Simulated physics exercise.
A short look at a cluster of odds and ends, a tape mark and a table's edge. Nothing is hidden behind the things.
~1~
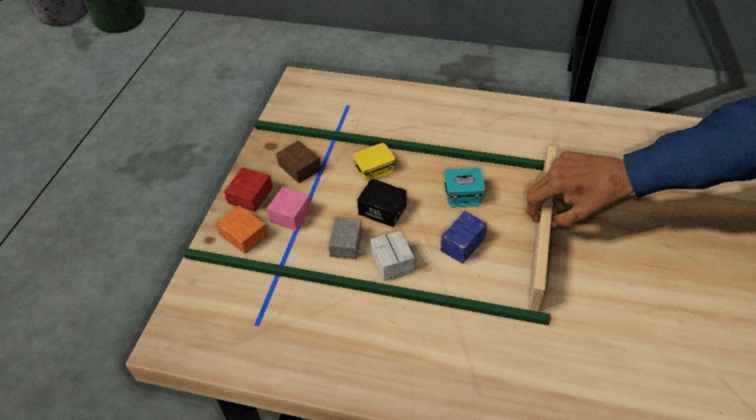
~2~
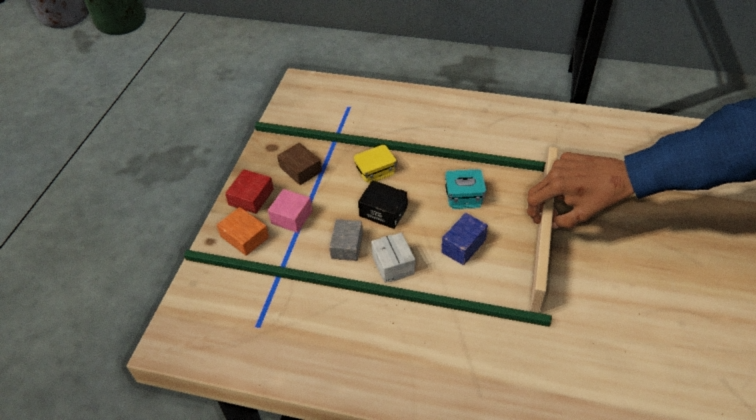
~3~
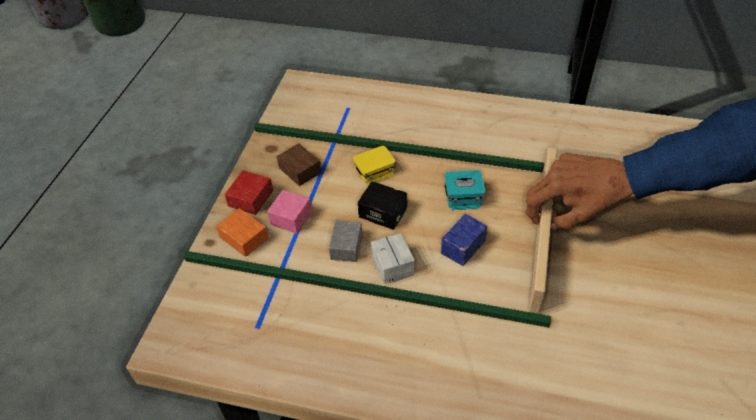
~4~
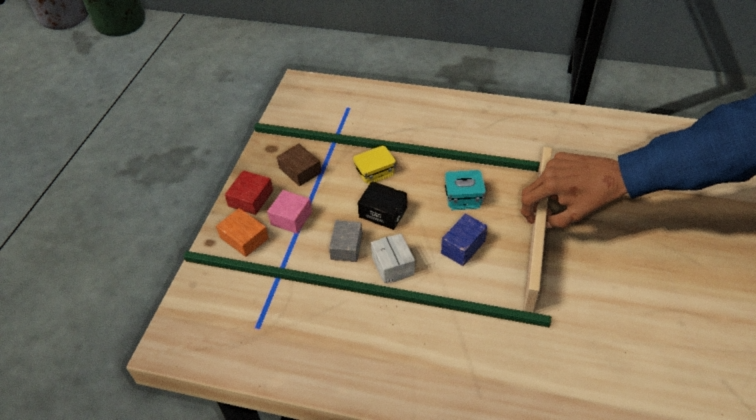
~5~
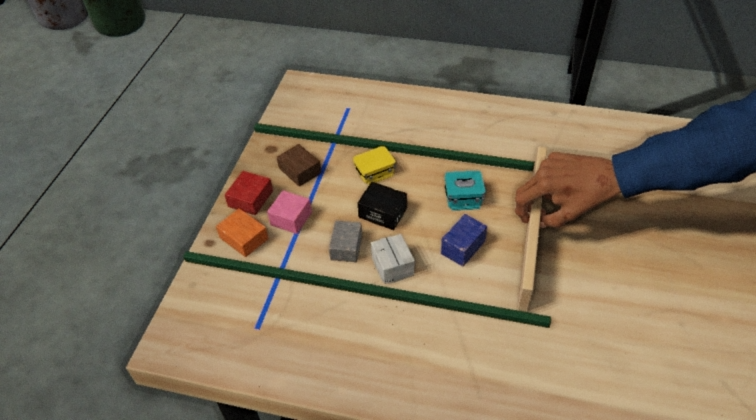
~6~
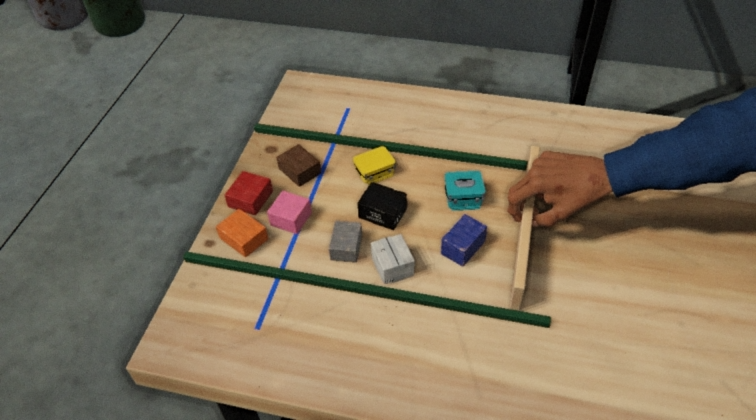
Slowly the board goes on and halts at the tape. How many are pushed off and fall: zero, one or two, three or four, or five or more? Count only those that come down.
Here the number that fall off is zero.
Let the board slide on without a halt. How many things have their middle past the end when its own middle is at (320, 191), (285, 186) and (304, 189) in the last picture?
Place by place, 0, 2 and 0.
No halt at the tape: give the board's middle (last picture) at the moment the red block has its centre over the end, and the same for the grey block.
Near (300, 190) and (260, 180).
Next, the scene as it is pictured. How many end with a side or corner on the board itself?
In contact: 3.
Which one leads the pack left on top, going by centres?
The red block.
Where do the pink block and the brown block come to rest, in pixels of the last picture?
First (243, 199), then (267, 161).
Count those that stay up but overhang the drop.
2 of them.
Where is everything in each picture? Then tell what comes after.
Red block (249, 189); orange block (242, 229); brown block (299, 162); board (544, 224); tape (309, 199), in the first frame.
Orange block (243, 231); blue block (464, 239), in the second frame.
Brown block (299, 164); yellow case (375, 166), in the third frame.
Red block (249, 192); turquoise case (464, 190), in the fourth frame.
Orange block (242, 232); black box (383, 206), in the fifth frame.
Red block (249, 193); orange block (242, 233); brown block (299, 165); board (526, 223); tape (309, 203), in the sixth frame.
A little later, none off yet; red block at rest near (249, 193); orange block at rest near (242, 233); brown block at rest near (299, 165).
Next, none off yet; red block at rest near (249, 193); orange block at rest near (242, 233); brown block moving near (295, 166).
When it is over, the number that fall off is zero.
